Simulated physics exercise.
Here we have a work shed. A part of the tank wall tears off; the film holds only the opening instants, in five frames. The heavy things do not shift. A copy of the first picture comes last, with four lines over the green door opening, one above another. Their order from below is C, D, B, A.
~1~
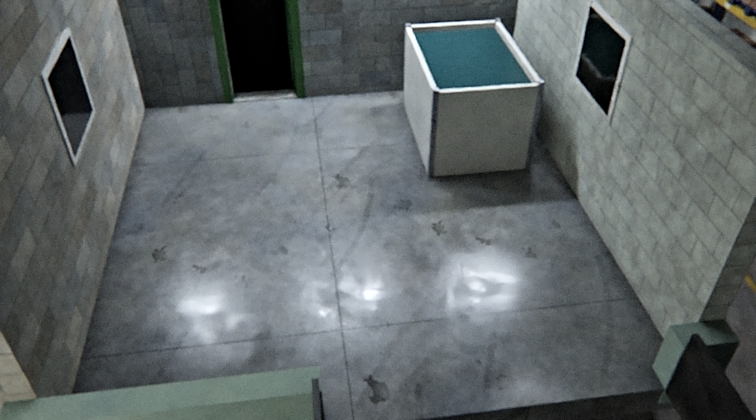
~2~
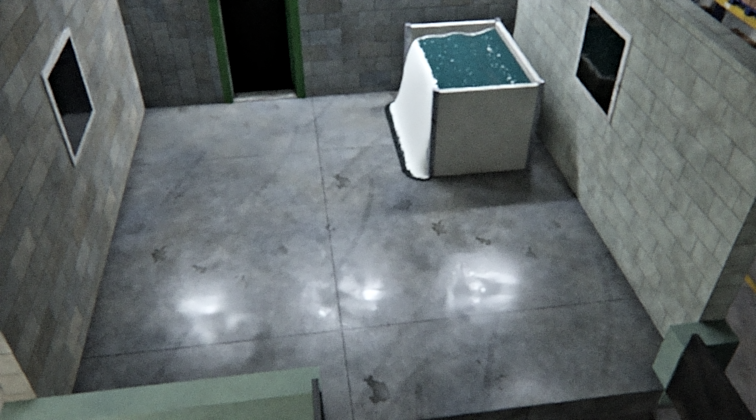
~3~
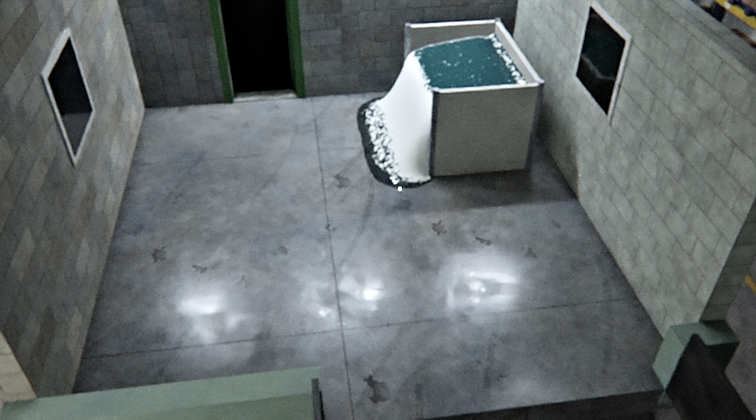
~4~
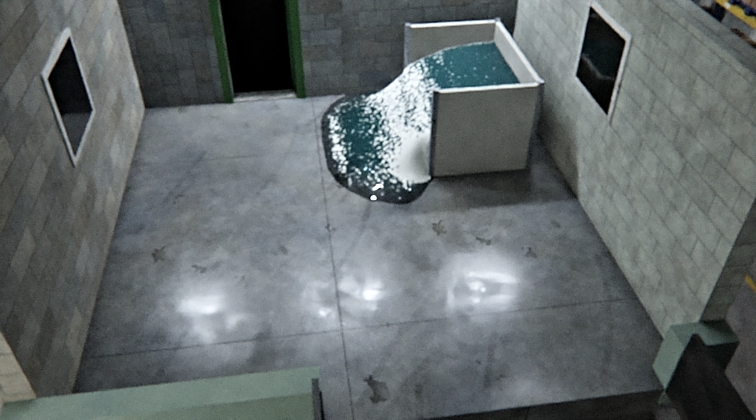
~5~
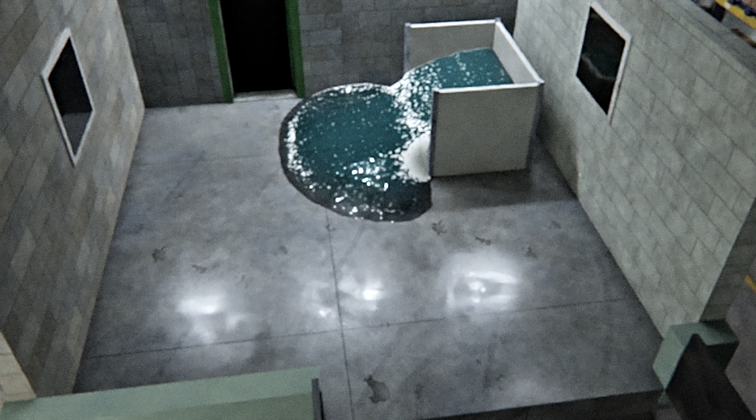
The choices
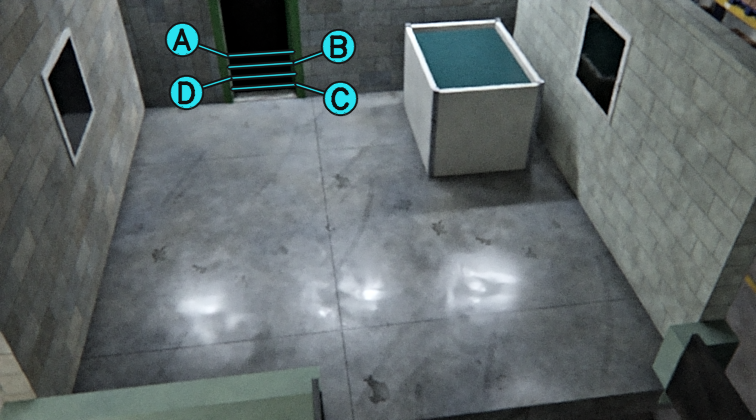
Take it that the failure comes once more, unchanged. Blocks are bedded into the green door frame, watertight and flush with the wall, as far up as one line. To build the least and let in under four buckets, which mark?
The limit is C.
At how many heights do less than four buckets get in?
All of them.
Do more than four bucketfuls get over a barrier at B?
No, that is safe.
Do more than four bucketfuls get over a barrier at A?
No, not at all.
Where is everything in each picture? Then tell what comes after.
Water in the tank at rest, its middle at (469, 59); foot of the green doorway at (266, 100); open gate at (500, 341).
Water covers 2 % of the ground and shows as far out as (419, 174).
Water covers 5 % of the ground and shows as far out as (401, 183).
Water covers 10 % of the ground and shows as far out as (373, 195).
Water covers 17 % of the ground and shows as far out as (316, 197).
On the marked copy, A at (260, 53); B at (261, 65); C at (264, 86); D at (263, 75); from the bottom up C, D, B, A.
For mark A, nothing gets over.
For mark B, nothing gets over.
For mark C, a splash gets over, under a bucket.
For mark D, nothing gets over.
